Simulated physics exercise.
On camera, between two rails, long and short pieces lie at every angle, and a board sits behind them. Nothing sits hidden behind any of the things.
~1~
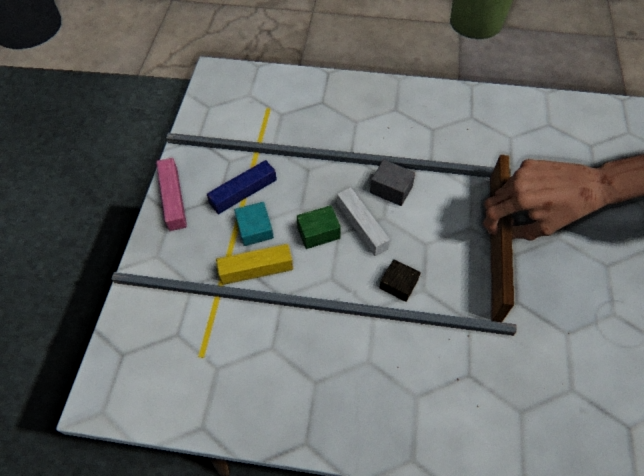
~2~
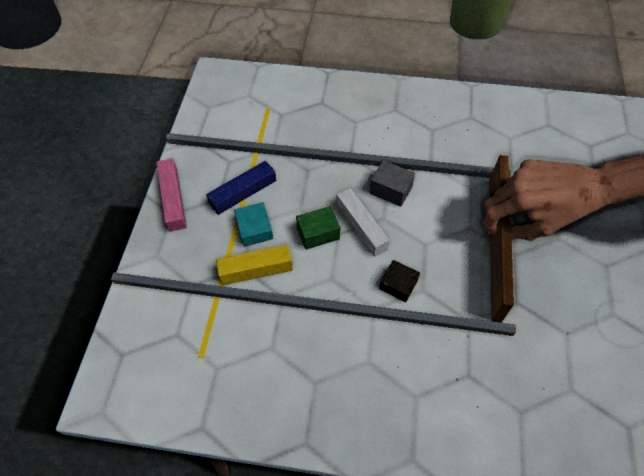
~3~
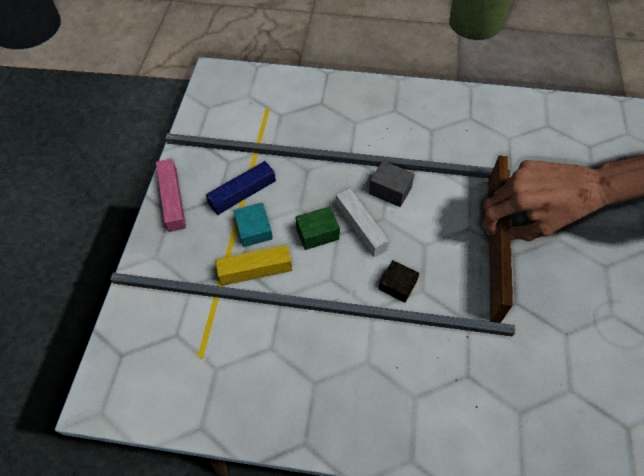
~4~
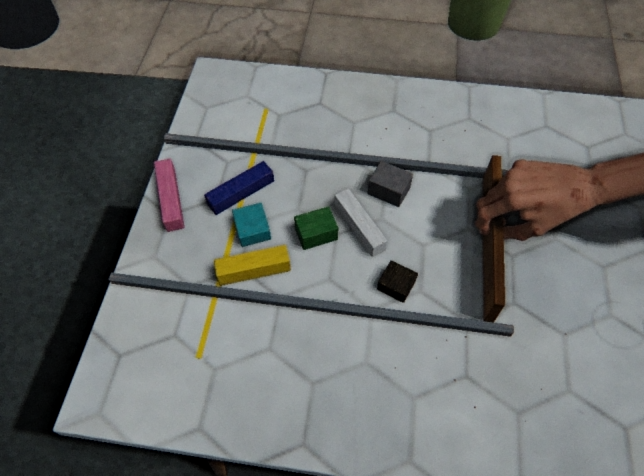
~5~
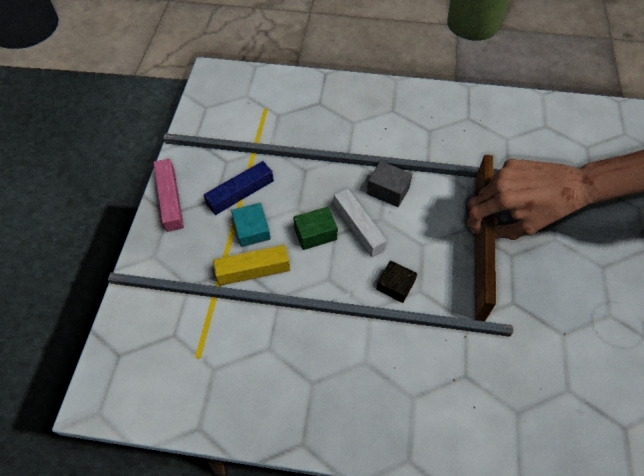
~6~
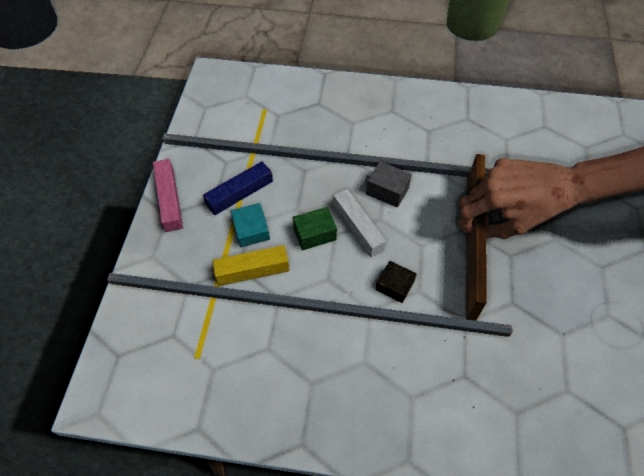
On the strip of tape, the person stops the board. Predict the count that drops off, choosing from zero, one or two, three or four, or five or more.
Fallen: None.
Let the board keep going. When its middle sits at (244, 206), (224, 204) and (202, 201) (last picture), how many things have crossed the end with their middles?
In order: 0, 0, 1.
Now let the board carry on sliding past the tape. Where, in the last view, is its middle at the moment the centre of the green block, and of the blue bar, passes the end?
The green block puts it at (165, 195), the blue bar at (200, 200).
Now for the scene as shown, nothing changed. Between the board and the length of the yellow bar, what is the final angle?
About 80°.
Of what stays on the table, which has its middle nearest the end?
The pink bar finishes closest.
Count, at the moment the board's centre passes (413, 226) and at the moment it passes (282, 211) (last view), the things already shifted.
In order, the tallies are 1 and 7.
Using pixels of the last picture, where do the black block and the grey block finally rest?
Taking them in turn, first comes (206, 264), then (228, 170).
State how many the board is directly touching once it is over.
Result: 3 in all.
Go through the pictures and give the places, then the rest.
The first frame shows pink bar (172, 194); blue bar (242, 187); turquoise block (254, 224); board (501, 235); tape (240, 216).
The second frame shows blue bar (242, 187); grey block (392, 184).
The third frame shows turquoise block (253, 225); yellow bar (254, 265).
The fourth frame shows pink bar (169, 194); white bar (360, 222).
The fifth frame shows blue bar (239, 188); green block (316, 228).
The sixth frame shows pink bar (168, 194); blue bar (239, 188); turquoise block (250, 225); board (476, 234); tape (236, 217).
Soon after, none off yet; pink bar at rest near (168, 194); blue bar at rest near (239, 188); turquoise block at rest near (250, 225).
Then, none off yet; pink bar at rest near (168, 194); blue bar at rest near (239, 188); turquoise block moving near (243, 225).
Further on, none off yet; pink bar at rest near (166, 194); blue bar moved a little near (211, 184); turquoise block moved about its own width near (202, 218).
At rest, the number that fall off is zero.
